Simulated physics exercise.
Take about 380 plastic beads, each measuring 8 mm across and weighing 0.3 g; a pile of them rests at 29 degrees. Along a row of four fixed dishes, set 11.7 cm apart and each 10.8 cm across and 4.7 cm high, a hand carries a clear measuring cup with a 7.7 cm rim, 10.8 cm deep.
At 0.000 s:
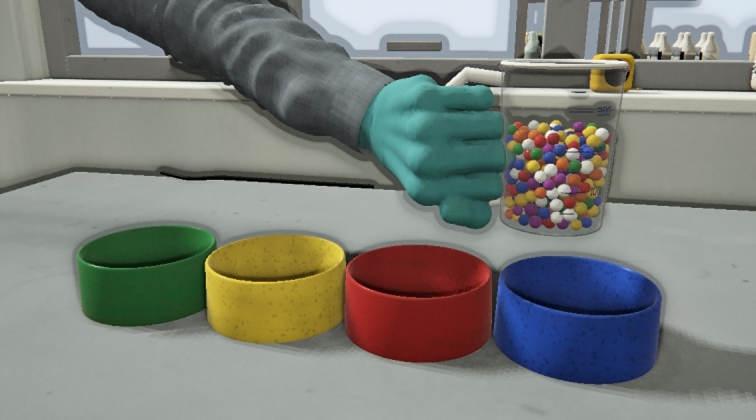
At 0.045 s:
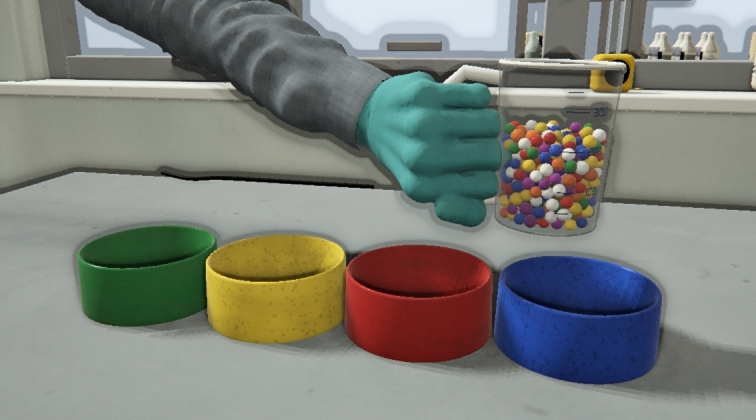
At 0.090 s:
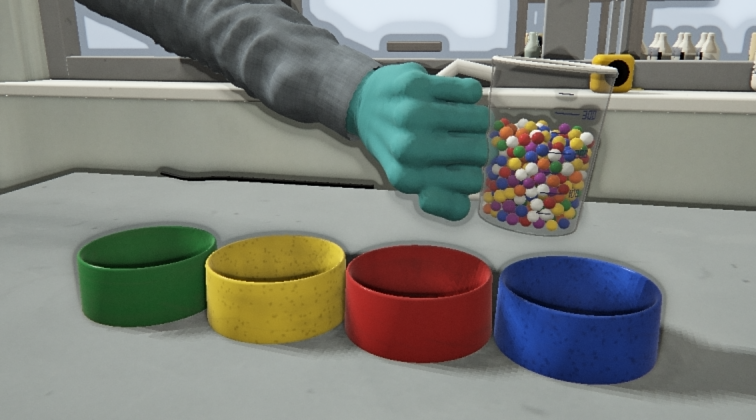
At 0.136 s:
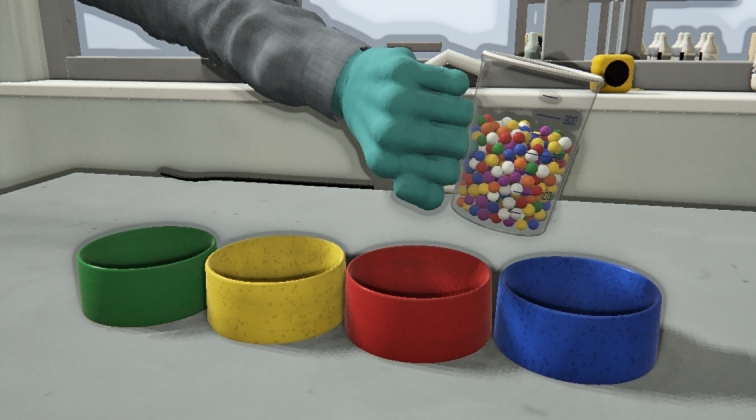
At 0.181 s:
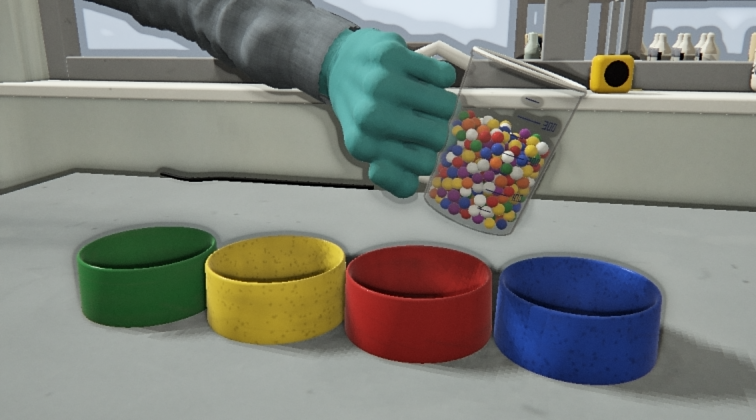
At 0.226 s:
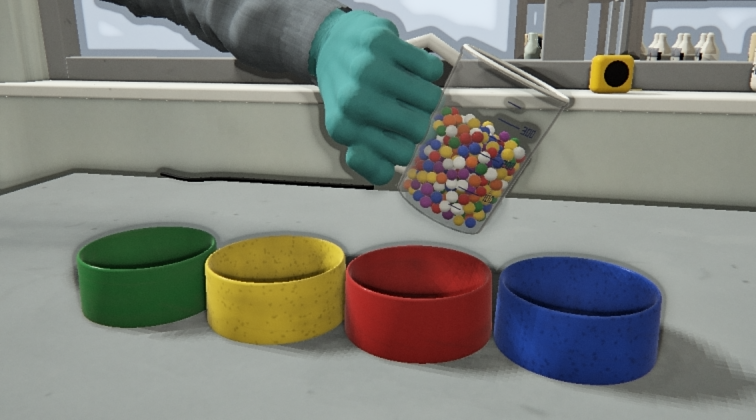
In the video, a teal-gloved hand holds a clear measuring cup of multicolored beads above a row of green, yellow, red and blue dishes, moving it a short way left while steadily tilting its rim to the right.
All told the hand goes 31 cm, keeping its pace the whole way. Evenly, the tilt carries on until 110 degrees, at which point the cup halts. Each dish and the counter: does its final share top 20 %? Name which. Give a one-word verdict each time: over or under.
Red: A share of a fifth at most; blue: A share of a fifth at most; green: A share of a fifth at most; yellow: A share larger than a fifth; counter: A share of a fifth at most.
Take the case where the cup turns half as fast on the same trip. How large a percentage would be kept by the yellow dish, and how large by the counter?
I'd say yellow ends at 100 while the counter ends at 0.
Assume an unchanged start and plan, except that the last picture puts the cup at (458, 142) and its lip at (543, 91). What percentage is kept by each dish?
Final shares - red 0 %, blue 0 %, green 0 %, yellow 100 %.
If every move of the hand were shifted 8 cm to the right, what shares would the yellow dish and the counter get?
Then the yellow dish would get 40 and the counter 10.
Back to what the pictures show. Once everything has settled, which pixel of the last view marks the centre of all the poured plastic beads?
Centre at rest, approx.: (272, 288) px.
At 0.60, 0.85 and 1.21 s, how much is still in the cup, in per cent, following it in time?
Roughly 100, then 80, then 35.
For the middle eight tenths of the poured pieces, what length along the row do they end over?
6 cm.
Then, at 0.60 s, tilt 87 degrees; cup holds 100 %.
After 0.85 s, tilt 110 degrees; cup holds 80 %, yellow 15 %.
After 1.21 s, tilt 110 degrees; cup holds 35 %, yellow 60 %.
In the end, at 2.2 s, red 0 %, blue 0 %, green 0 %, yellow 95 %, counter 0 %.
